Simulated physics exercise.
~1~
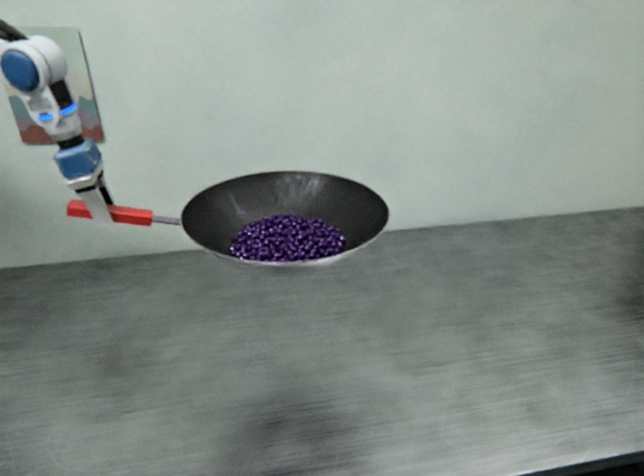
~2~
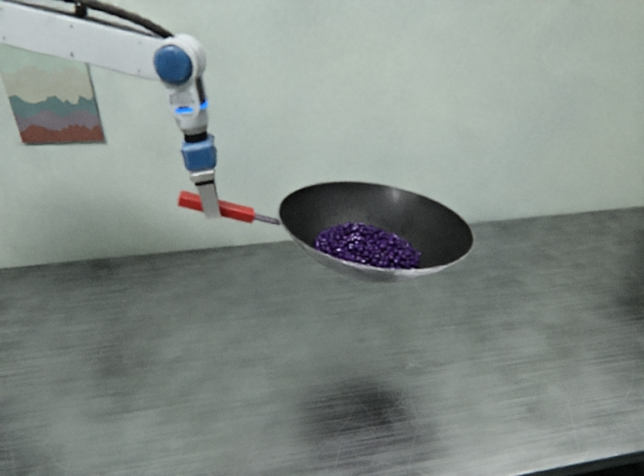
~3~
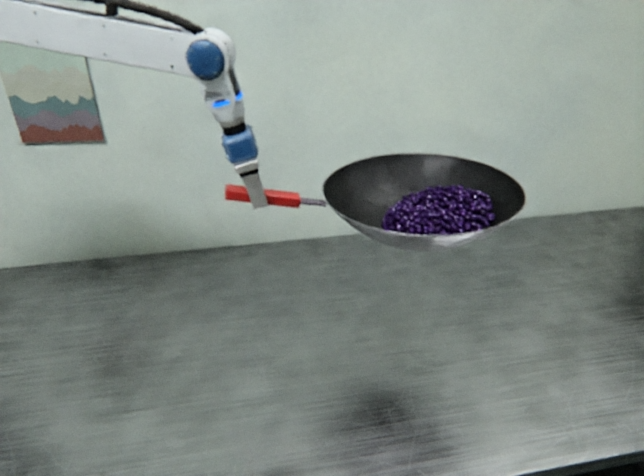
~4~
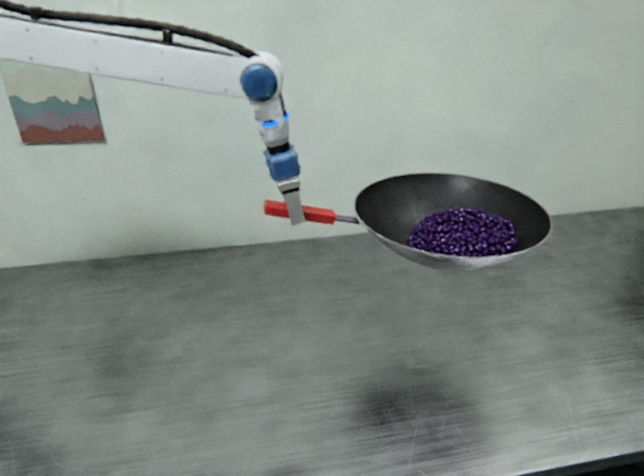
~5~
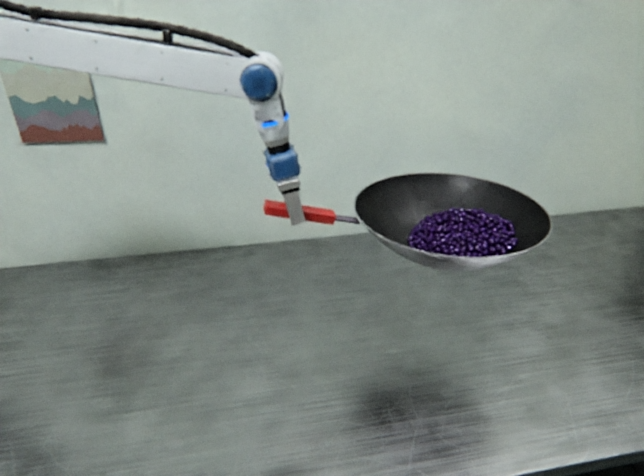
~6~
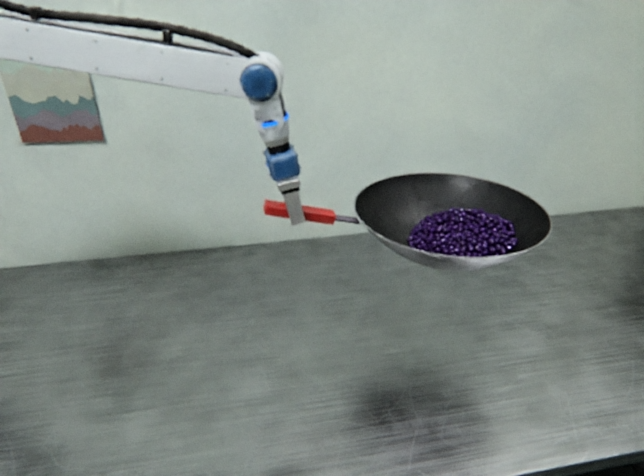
To begin with, a white and blue robot arm at the left grips the red handle of a dark wok holding a mound of shiny purple beads, above a gray, streaky tabletop. The arm carries the wok to the right, and the beads ride along inside it. Continuing rightward, it lifts the wok a little, with the mound still gathered in the bowl. Next it eases the wok slightly lower and a bit farther right. Finally the arm stops and holds the wok still over the table, the purple heap resting inside and no beads visible on the surface below.
